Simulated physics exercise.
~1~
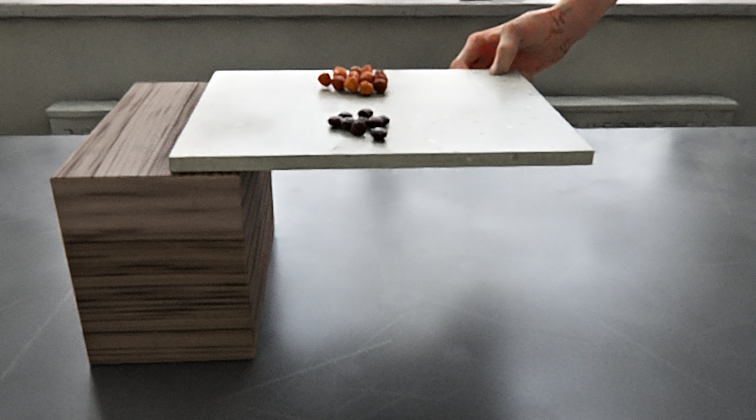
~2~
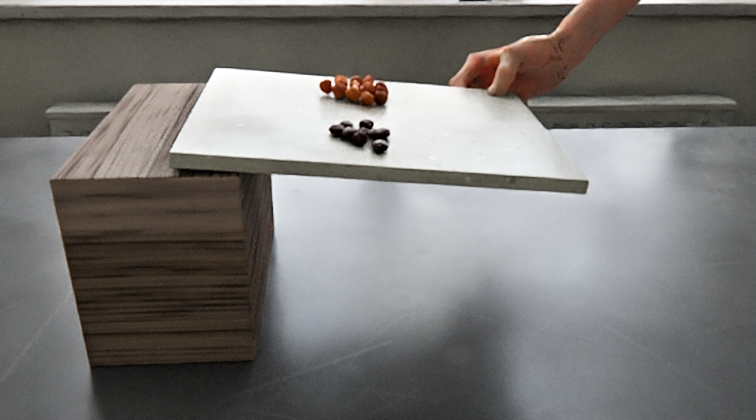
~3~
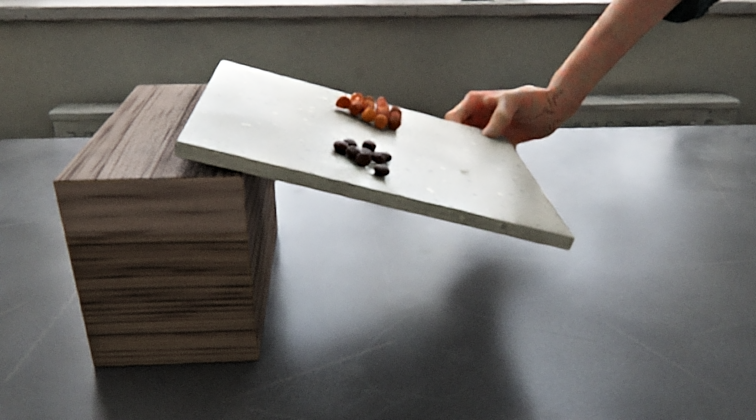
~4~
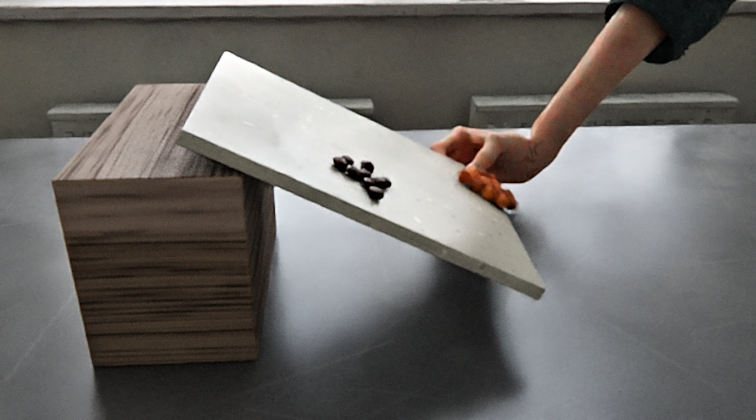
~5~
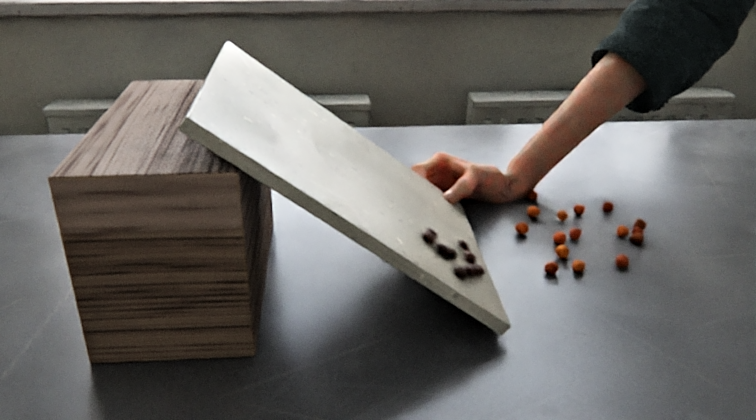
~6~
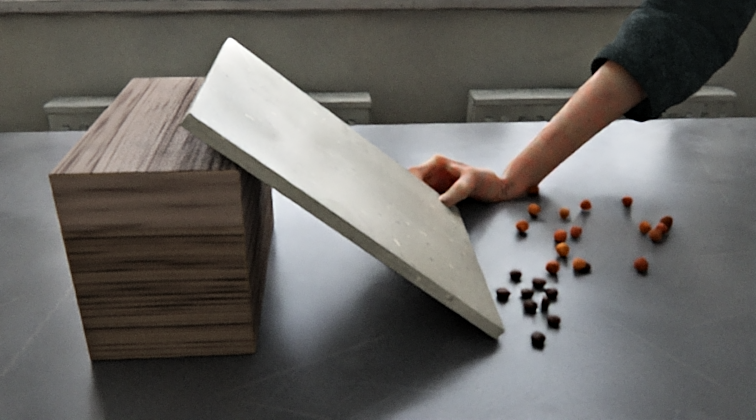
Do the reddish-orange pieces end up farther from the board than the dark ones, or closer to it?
The reddish-orange pieces end up farther from the board, scattered across the table, while the dark ones stay mostly near its foot.
